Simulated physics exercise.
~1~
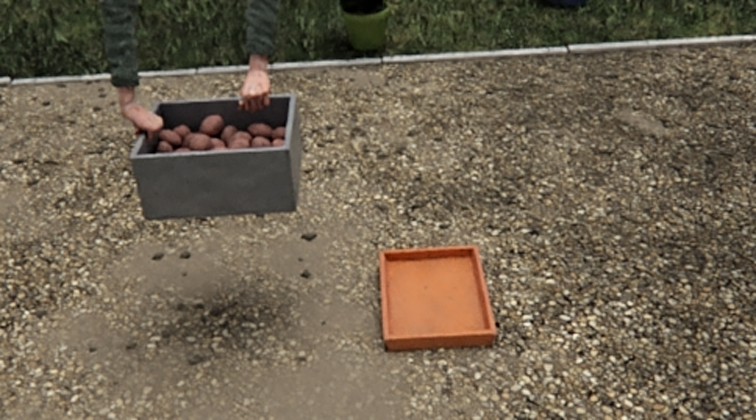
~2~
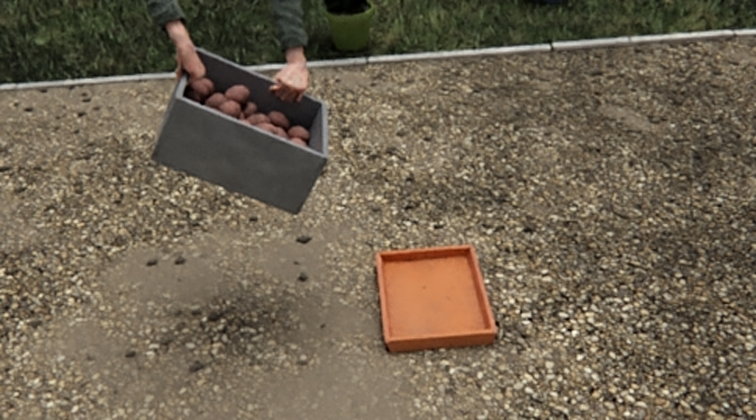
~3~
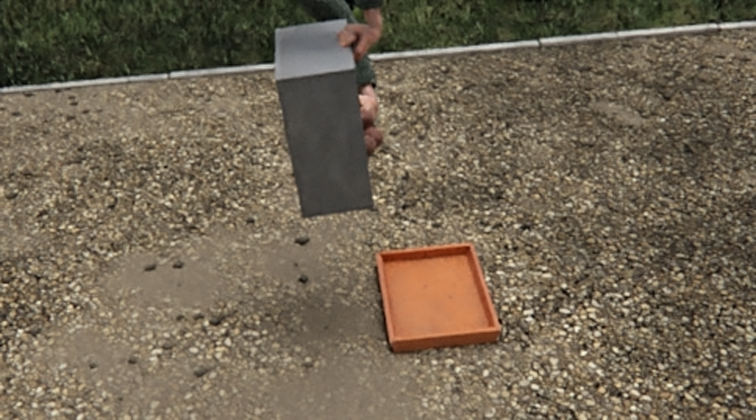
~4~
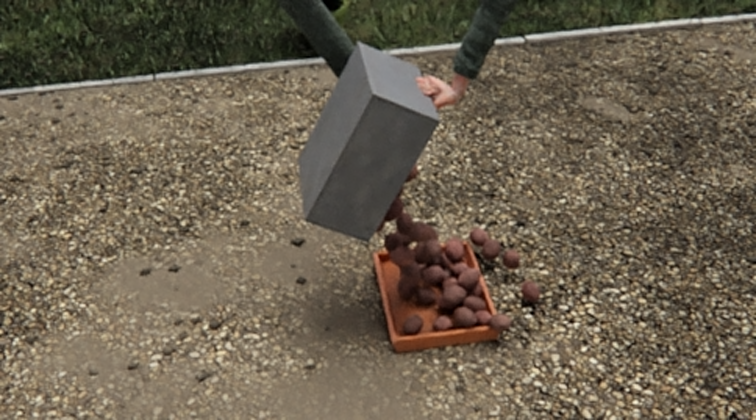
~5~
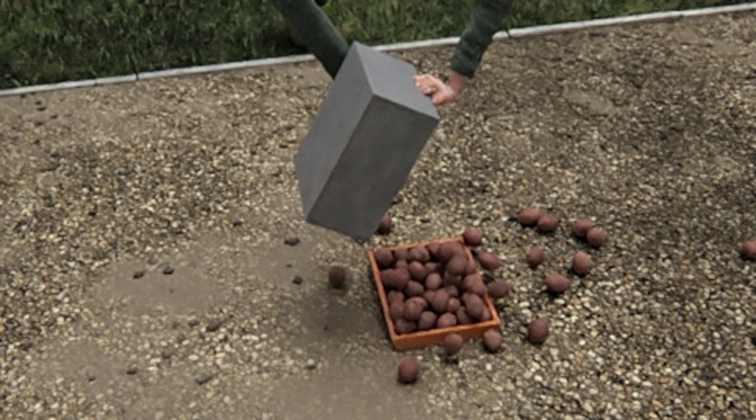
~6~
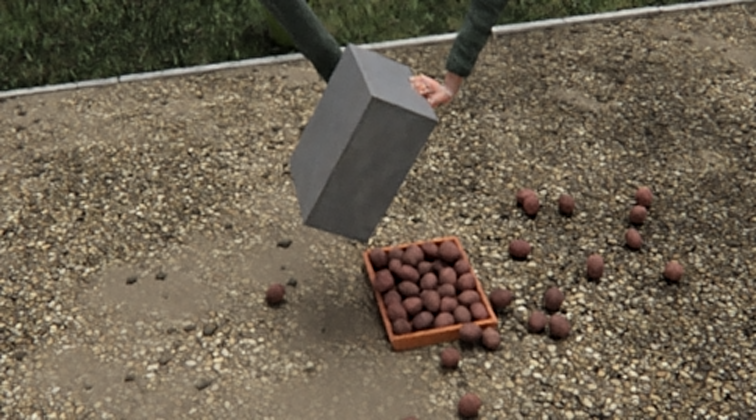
At first, two hands hold a grey box of red potatoes above gravelly ground, to the left of a shallow, empty orange basket. The hands tilt the box toward the right, and the potatoes stay inside as it turns up on end. Tipped further, the box spills its potatoes in a rush into the basket, with a few landing beyond it. The basket fills while others bounce and roll across the gravel, mostly to the right. Finally, the box is still held tipped over the full basket, with many potatoes scattered around it.
